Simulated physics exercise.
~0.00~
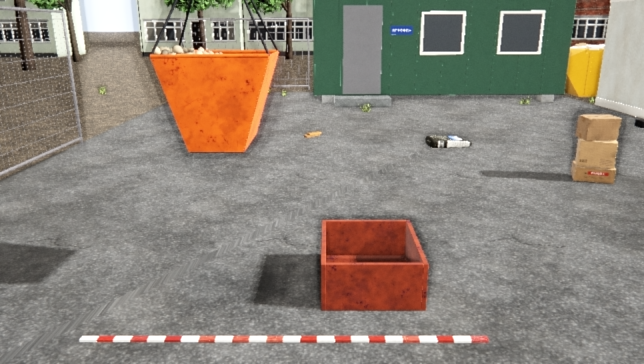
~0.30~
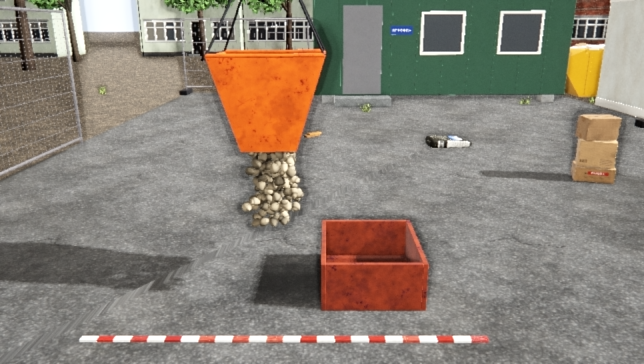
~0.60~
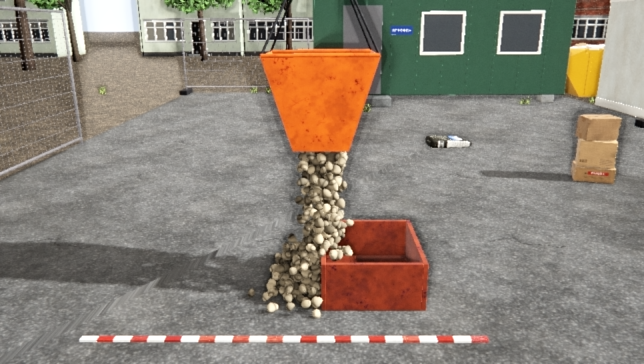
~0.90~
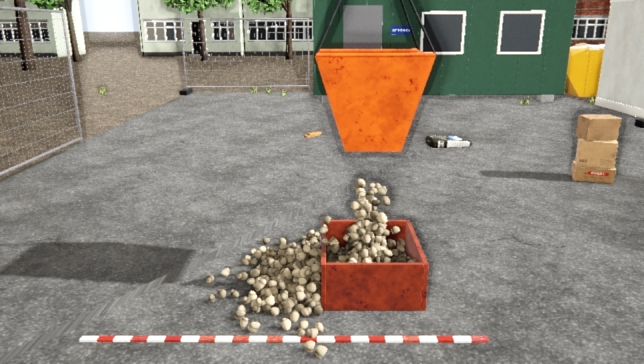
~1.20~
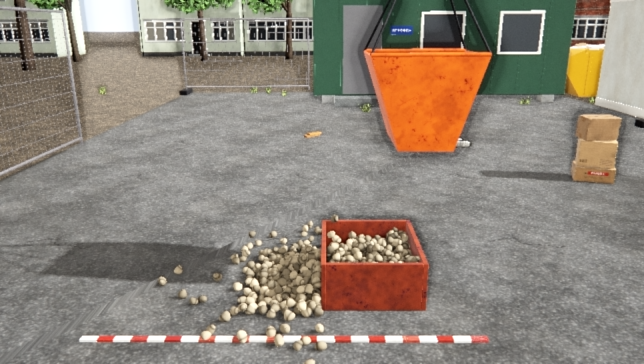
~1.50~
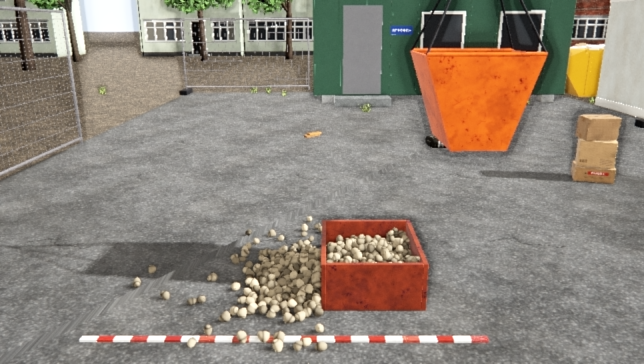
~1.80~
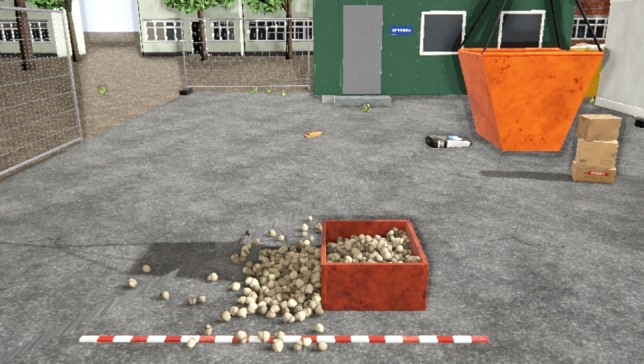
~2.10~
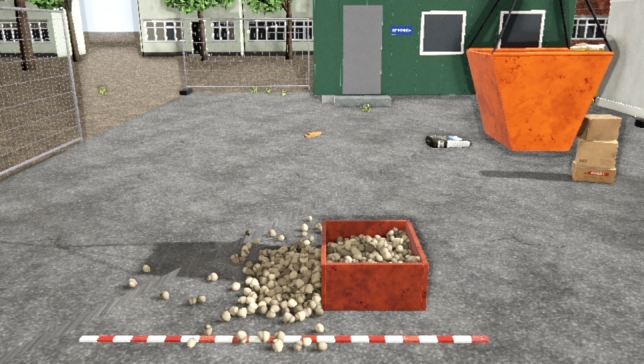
A paved yard with a wire fence on the left and a green cabin at the back is seen from the side by a still camera. An orange skip hangs at the upper left, above and behind an open red bin, with a red and white striped staff lying in front and stacked boxes at right. The skip glides right without swinging as pale rounded stones pour from its underside. They land first on the ground left of the bin, then inside it. Emptied, the skip travels on and slows near the boxes, leaving most stones in the bin and a scattered heap to its left.
